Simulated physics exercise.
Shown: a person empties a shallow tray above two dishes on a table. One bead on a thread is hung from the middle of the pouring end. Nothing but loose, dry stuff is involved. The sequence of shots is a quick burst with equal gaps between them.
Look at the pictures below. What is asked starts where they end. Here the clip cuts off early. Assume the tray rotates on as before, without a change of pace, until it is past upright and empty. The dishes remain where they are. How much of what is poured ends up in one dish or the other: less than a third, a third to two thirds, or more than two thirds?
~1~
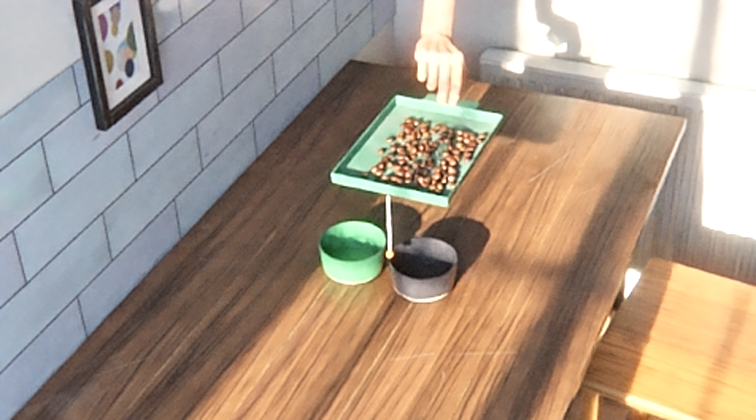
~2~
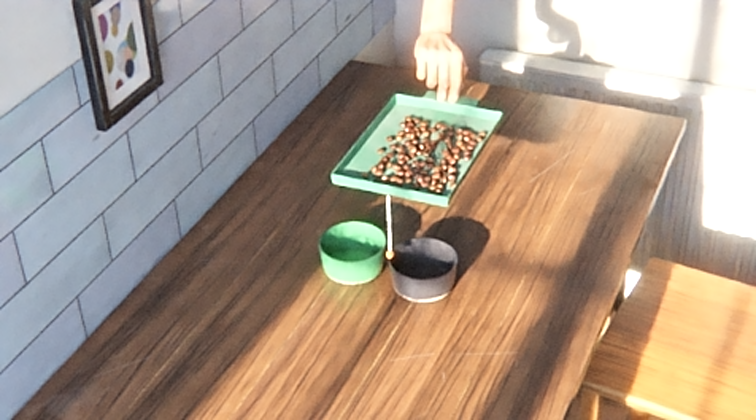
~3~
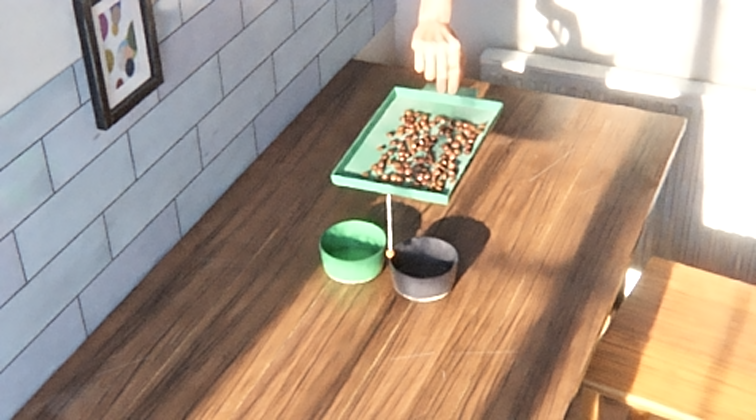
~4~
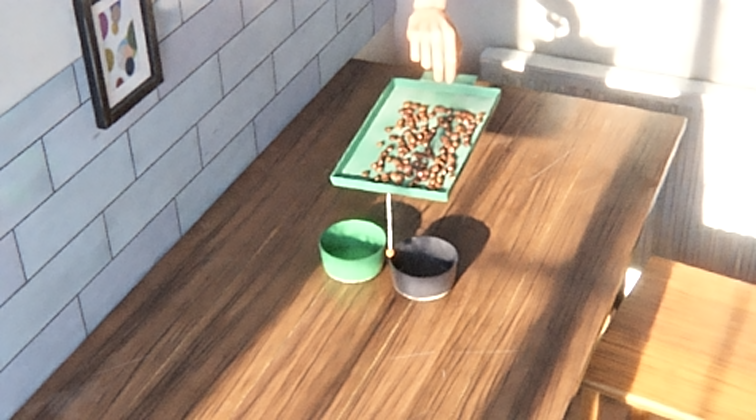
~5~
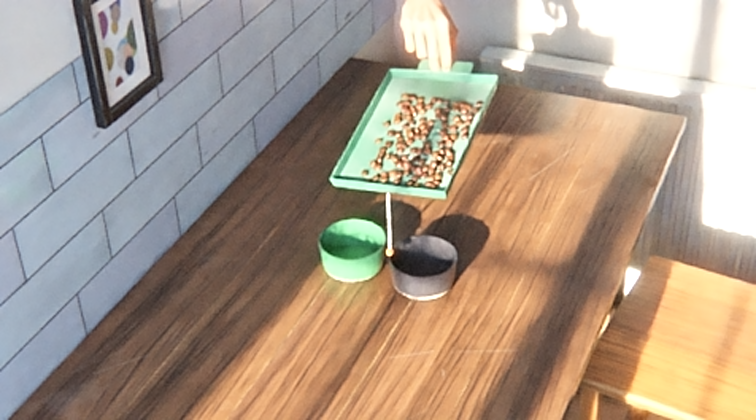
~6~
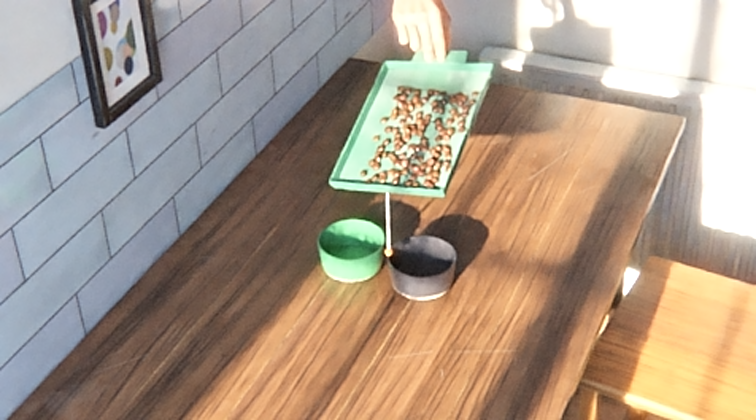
What lands in the dishes is a third or more, up to two thirds.
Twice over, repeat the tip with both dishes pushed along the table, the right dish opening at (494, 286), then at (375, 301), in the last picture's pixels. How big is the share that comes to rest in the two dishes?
Respectively 0 percent and 10 percent.
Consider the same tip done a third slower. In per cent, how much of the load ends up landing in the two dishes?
Roughly 50 percent.
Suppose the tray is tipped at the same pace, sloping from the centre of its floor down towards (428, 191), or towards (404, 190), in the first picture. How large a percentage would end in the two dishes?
Respectively close to 30 and 0 in a hundred.
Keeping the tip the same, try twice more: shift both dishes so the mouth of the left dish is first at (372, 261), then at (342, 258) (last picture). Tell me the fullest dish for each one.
The one on the left side, and then the one on the left side.
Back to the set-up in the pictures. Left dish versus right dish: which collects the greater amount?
Result: The one at left wins.
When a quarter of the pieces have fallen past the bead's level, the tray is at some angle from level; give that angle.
That happens at around 85°.
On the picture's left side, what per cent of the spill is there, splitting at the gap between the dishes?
About 90 per cent.
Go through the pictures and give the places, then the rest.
Corners of the pouring end at (333, 173) and (447, 197), level; middle of the load at (427, 154), flat chocolate drops; left dish at (339, 270); right dish at (411, 288); bead on its thread at (390, 254), in the first picture.
Corners of the pouring end at (333, 174) and (447, 197), level; middle of the load at (426, 153), in the second picture.
Corners of the pouring end at (333, 175) and (447, 195), tipped barely, lowest at the left corner; middle of the load at (426, 149), in the third picture.
Corners of the pouring end at (332, 176) and (445, 193), tipped a little, lowest at the left corner; middle of the load at (425, 143), in the fourth picture.
Corners of the pouring end at (332, 178) and (444, 191), tipped clearly, lowest at the left corner; middle of the load at (424, 137), in the fifth picture.
Corners of the pouring end at (331, 181) and (441, 190), tipped clearly, lowest at the left corner; middle of the load at (420, 133); left dish at (338, 268); right dish at (410, 286), in the sixth picture.
Soon after the last picture, tray tipped steeply; nearly all on the tray; a stray few in the air.
A little later, tray tipped past a quarter turn; about a quarter on the tray; about a quarter in the left dish; about a third outside both; a small part in the air.
Later still, tray tipped past a quarter turn; a stray few on the tray; about half in the left dish; about half outside both.
At rest, tray tipped past a quarter turn; none in the right dish; about half in the left dish; about half outside both.
